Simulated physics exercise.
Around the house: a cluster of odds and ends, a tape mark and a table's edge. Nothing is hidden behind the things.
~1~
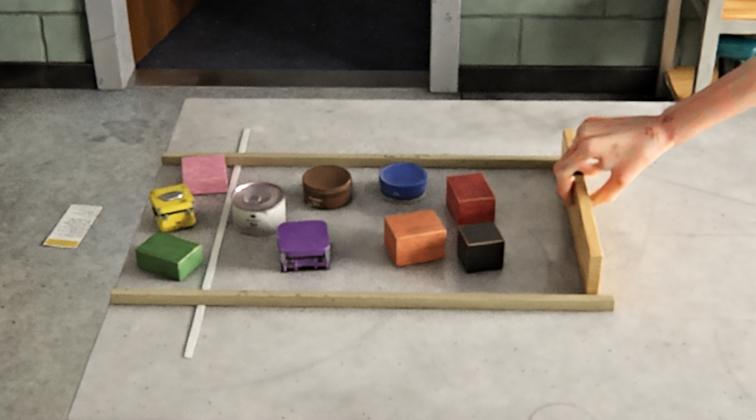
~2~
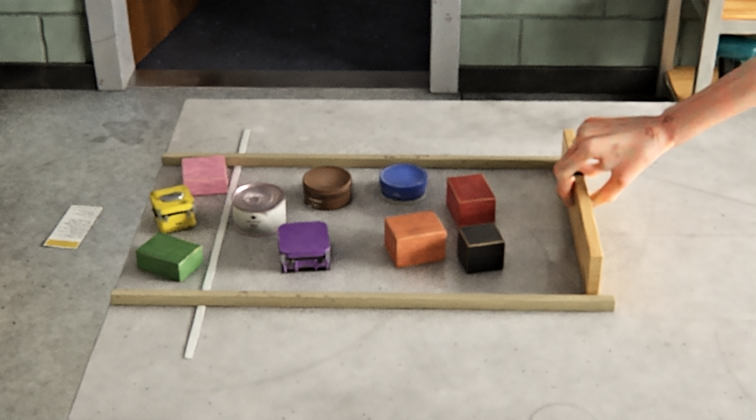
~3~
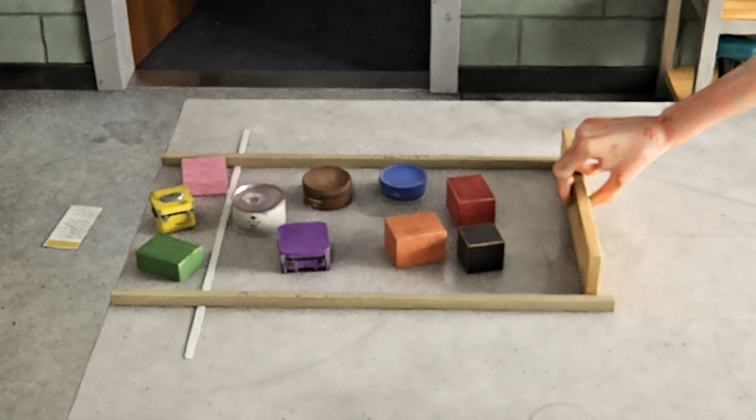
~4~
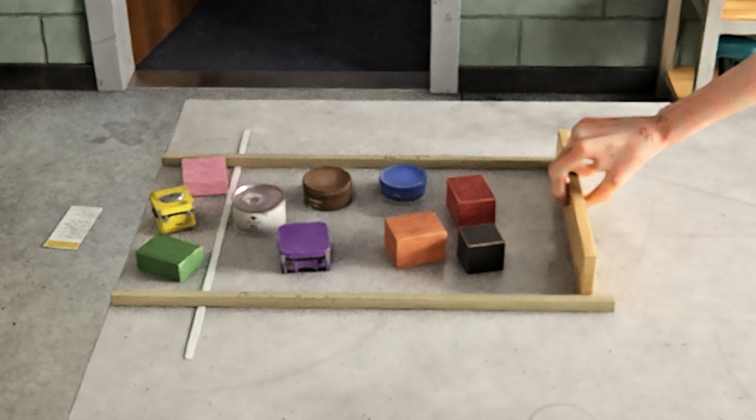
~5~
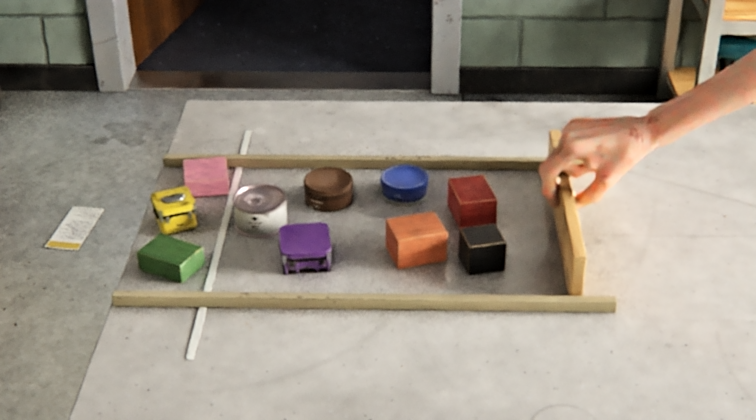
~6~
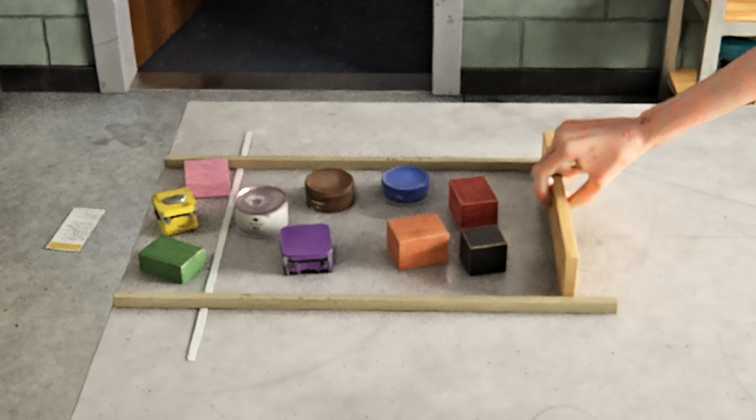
On a pale tabletop, a hand slides a wooden board slightly left toward colourful blocks and tins.
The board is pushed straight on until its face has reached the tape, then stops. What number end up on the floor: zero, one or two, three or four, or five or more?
The number that fall off is three or four.
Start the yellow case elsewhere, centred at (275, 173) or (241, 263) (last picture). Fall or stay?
In turn it stays on; does not fall.
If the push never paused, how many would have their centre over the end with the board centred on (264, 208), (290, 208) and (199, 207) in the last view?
Place by place, 1, 1 and 7.
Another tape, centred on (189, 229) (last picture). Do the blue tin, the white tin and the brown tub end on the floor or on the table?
The blue tin does not fall; the white tin falls; the brown tub drops off.
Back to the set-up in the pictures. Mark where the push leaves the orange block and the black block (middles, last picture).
About (154, 241), and the other about (197, 247).
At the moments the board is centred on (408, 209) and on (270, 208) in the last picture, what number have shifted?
The counts are 5 and 10.
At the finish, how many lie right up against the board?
In contact: 3.
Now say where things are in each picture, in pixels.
Yellow case (173, 209); green block (169, 255); pink block (204, 174); board (579, 208); tape (222, 226), in the first picture.
Green block (170, 257); blue tin (403, 184), in the second picture.
Pink block (205, 176); white tin (259, 209), in the third picture.
Yellow case (173, 210); purple case (304, 248), in the fourth picture.
Green block (171, 258); red block (472, 202), in the fifth picture.
Yellow case (176, 212); green block (172, 259); pink block (207, 178); board (558, 210); tape (225, 229), in the sixth picture.
Soon after, none off yet; yellow case at rest near (176, 212); green block at rest near (172, 259); pink block at rest near (207, 178).
Then, none off yet; yellow case at rest near (176, 212); green block moved a little near (156, 260); pink block at rest near (207, 178).
By the end, the number that fall off is three or four; fallen, purple case, pink block, green block and yellow case.
